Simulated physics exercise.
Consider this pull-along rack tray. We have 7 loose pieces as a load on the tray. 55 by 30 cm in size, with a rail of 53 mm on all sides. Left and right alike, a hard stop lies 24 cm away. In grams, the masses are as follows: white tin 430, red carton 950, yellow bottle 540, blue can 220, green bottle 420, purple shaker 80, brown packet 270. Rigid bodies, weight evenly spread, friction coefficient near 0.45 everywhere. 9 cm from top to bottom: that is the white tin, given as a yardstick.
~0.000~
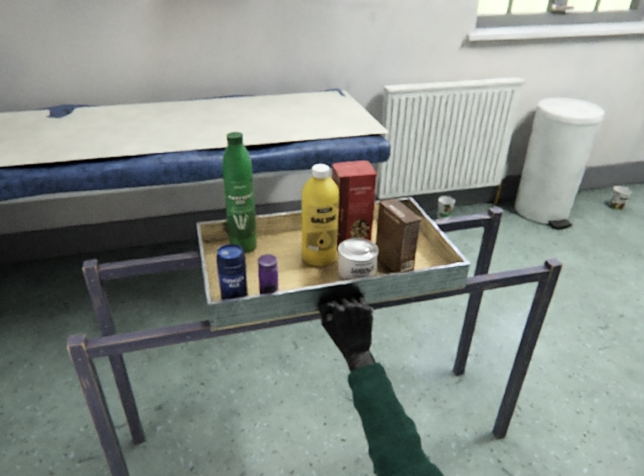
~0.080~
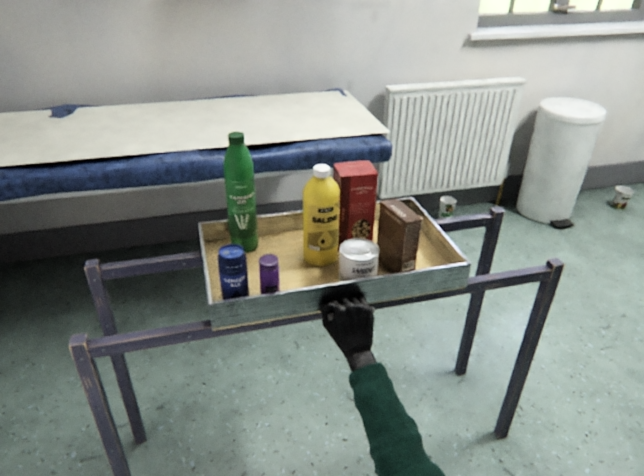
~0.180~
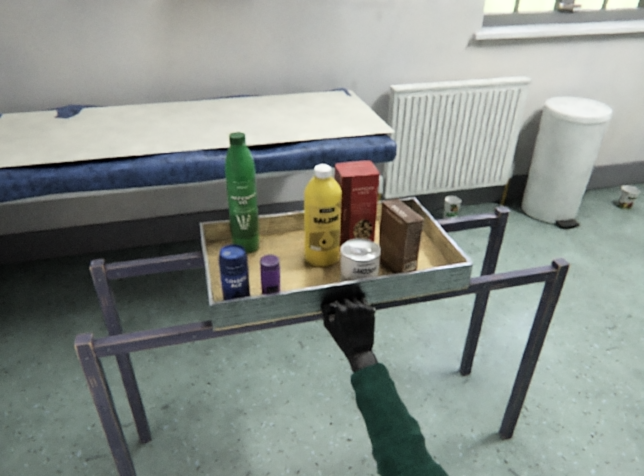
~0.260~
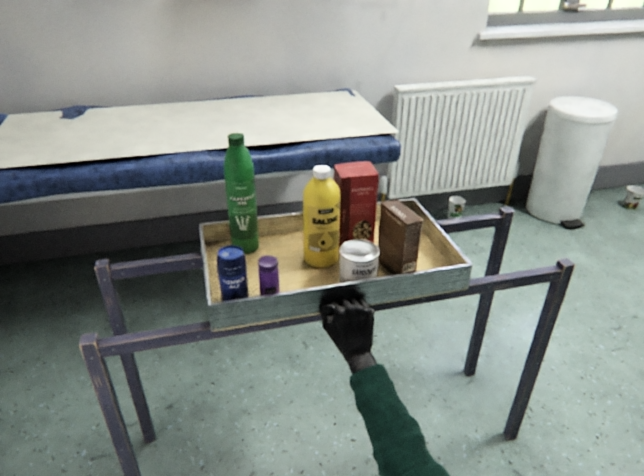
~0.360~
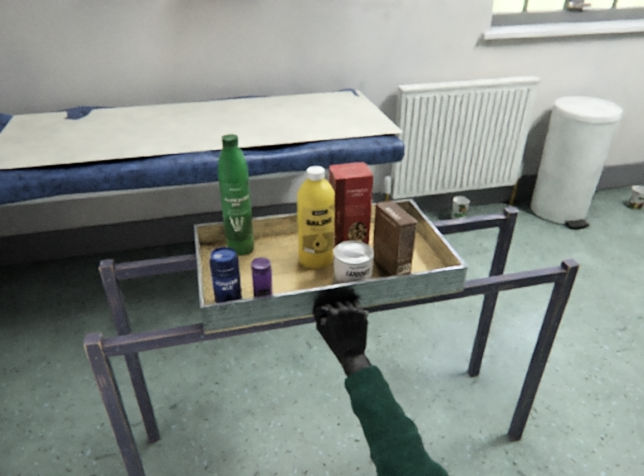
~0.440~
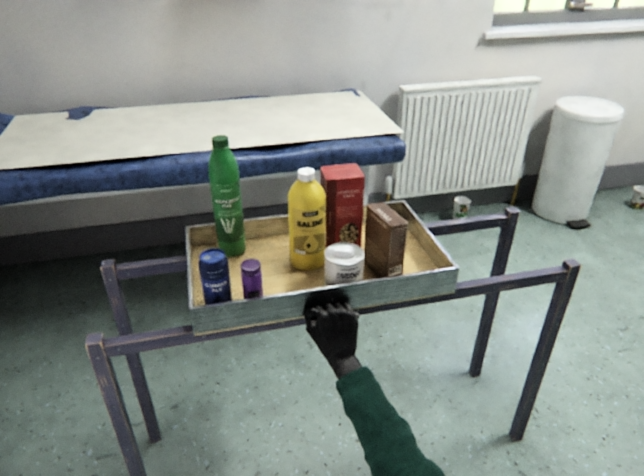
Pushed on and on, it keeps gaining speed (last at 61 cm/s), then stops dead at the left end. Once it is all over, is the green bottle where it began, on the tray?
No, the green bottle has left.
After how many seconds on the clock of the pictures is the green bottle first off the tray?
That first happens close to 1.1 seconds.
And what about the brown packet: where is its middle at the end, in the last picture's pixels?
Look near (279, 261) and you'll find it.
After 0.94 s, tray moved 24 cm left; green bottle leaning 16° near (123, 208); brown packet leaning 23°; purple shaker leaning 13°.
After 1.14 s, tray moved 24 cm left; green bottle now off the tray; brown packet leaning 36°; purple shaker leaning 9°.
After 1.44 s, tray moved 24 cm left; brown packet leaning 36°; purple shaker leaning 8°; white tin slid 4 cm.
After 1.74 s, tray moved 24 cm left; brown packet leaning 36°; purple shaker leaning 5°; white tin slid 4 cm.
At rest (2.8 s), off the tray, green bottle; tipped over on the tray, brown packet; the other 5 in place, give or take 5 cm. In the last view, green bottle near (8, 471).
